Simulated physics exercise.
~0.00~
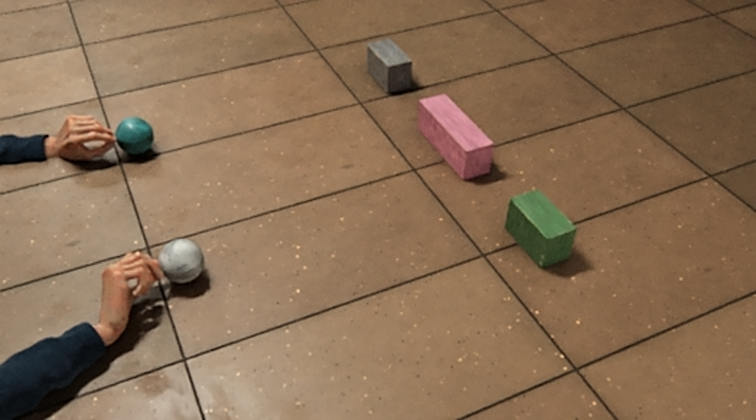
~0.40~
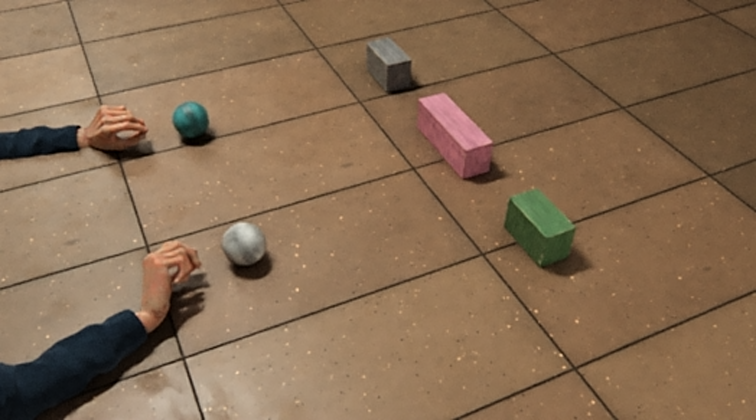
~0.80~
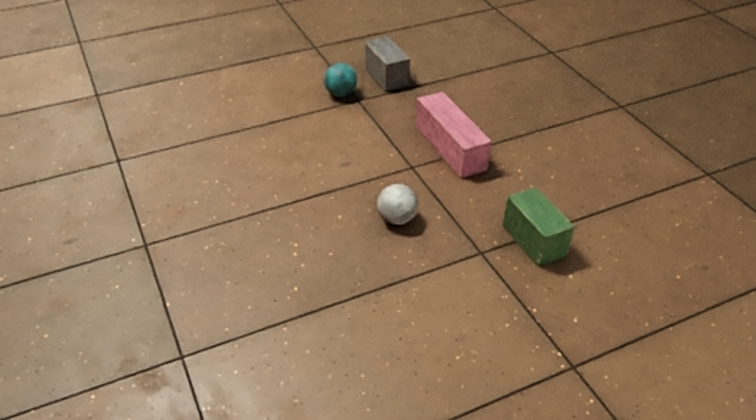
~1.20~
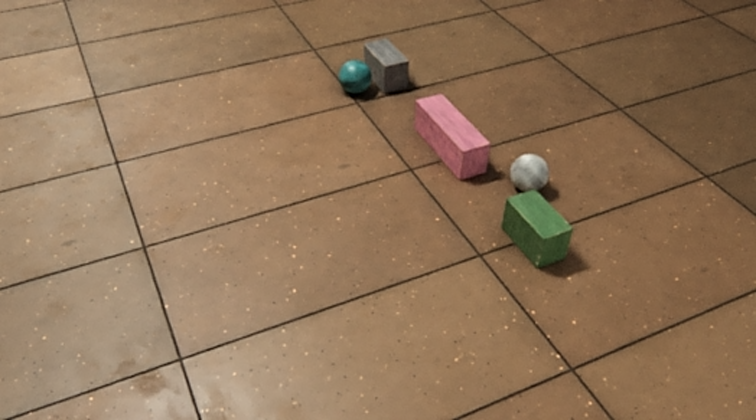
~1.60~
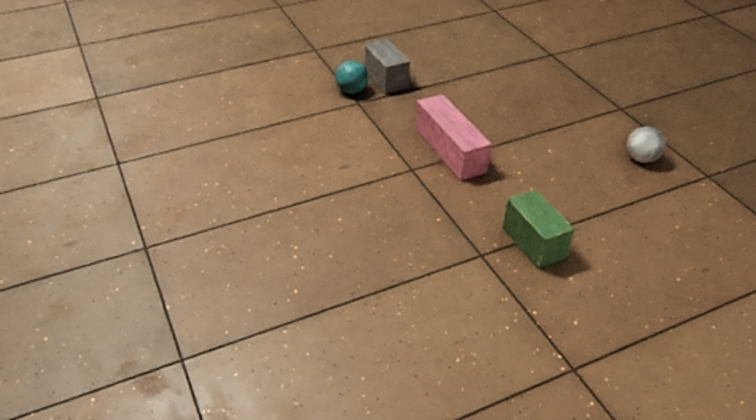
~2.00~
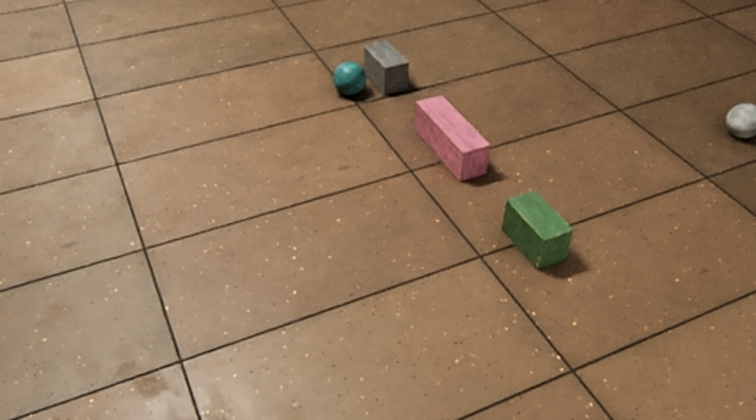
A white ball and a turquoise ball sit on a brown tiled floor at the left, each with a hand in a dark sleeve behind it, facing a spaced row of grey, pink and green blocks. The hands let go and draw back as both balls roll to the right. The turquoise ball reaches the grey block, bounces off slightly and comes to rest beside it. The white ball keeps going, passing through the gap between the pink and green blocks. It rolls on across the tiles to the right edge, while the blocks stay in place.
